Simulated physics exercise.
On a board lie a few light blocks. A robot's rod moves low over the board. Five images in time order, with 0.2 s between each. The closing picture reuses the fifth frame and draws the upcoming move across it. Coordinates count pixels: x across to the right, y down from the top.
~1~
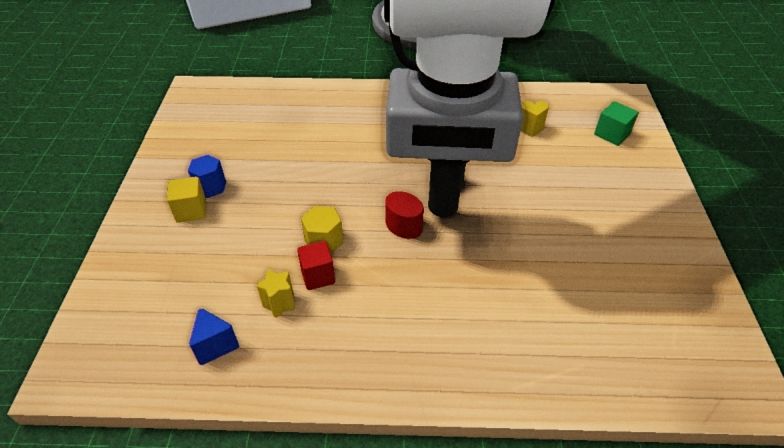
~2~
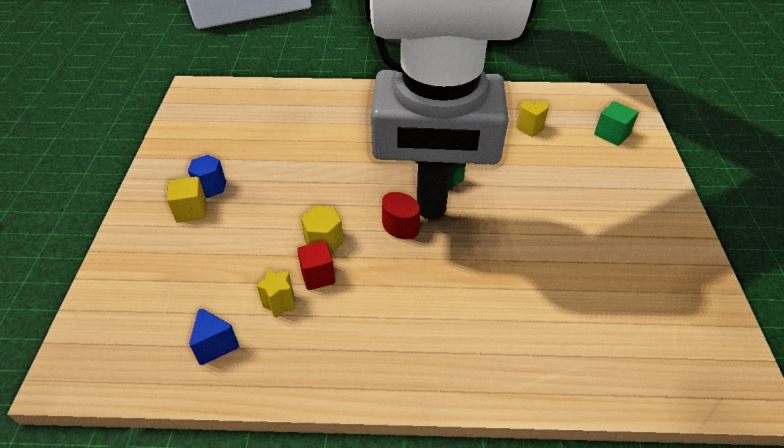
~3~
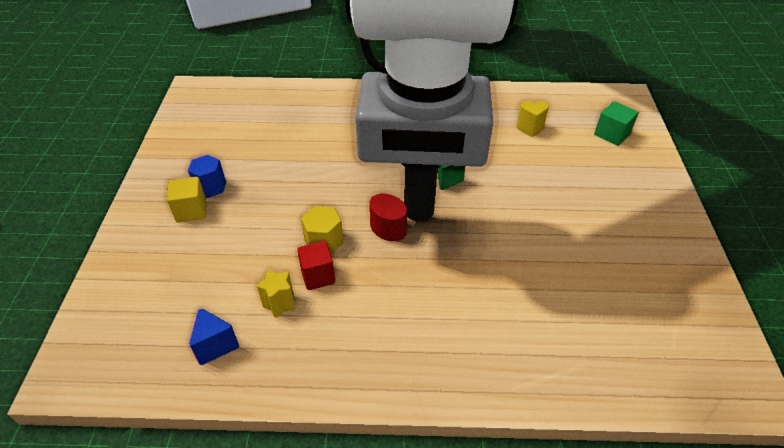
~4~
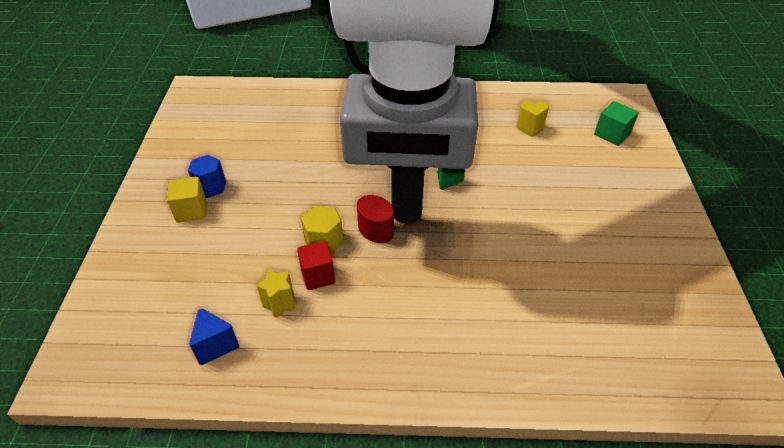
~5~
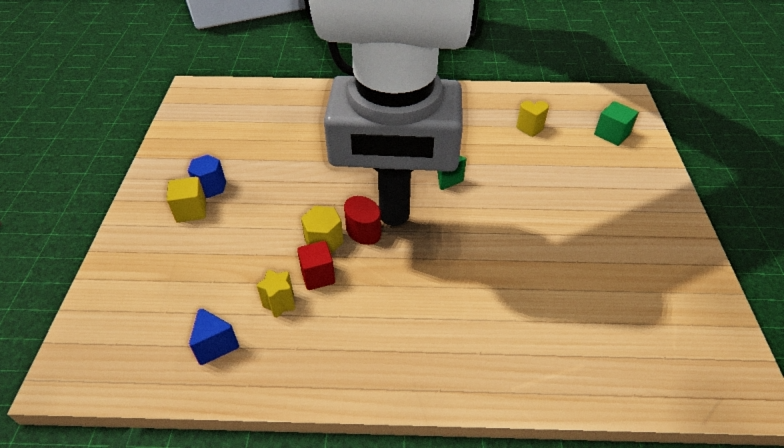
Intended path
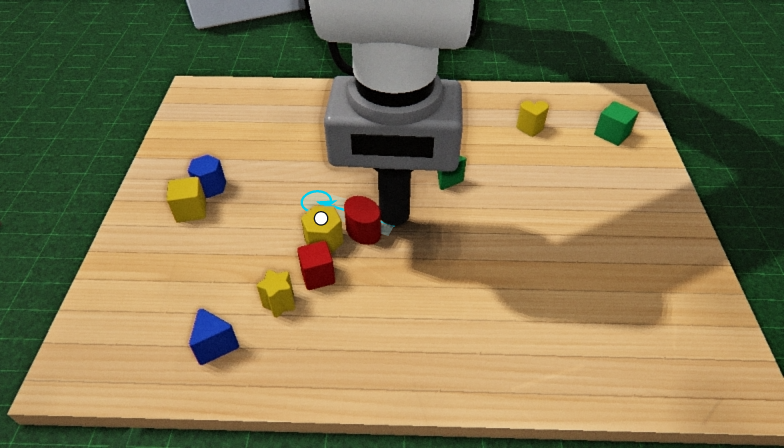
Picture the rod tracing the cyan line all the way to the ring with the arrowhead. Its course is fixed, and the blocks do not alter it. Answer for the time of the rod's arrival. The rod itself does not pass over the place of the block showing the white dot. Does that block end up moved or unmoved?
Somewhere new.
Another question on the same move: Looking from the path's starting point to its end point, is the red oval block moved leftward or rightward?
The red oval block goes left.
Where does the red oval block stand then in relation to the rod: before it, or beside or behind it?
The block lies off to the side or behind.
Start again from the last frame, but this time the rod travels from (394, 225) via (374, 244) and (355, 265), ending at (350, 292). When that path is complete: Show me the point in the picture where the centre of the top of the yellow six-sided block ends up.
(296, 220)
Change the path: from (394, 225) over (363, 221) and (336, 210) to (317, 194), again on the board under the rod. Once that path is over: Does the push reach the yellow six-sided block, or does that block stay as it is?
That block is shifted.
Path on the board, from (394, 225) to (316, 201); the dot is on the yellow six-sided block.
The first path, step by step. Halfway along, rod at (354, 203); yellow six-sided block at (301, 225), turned 35° anticlockwise; red oval block at (324, 204), turned 35° anticlockwise.
At the end, rod at (315, 191); red four-sided block in place; yellow six-sided block at (295, 229), turned 55° anticlockwise; red oval block at (301, 202), turned 75° anticlockwise.
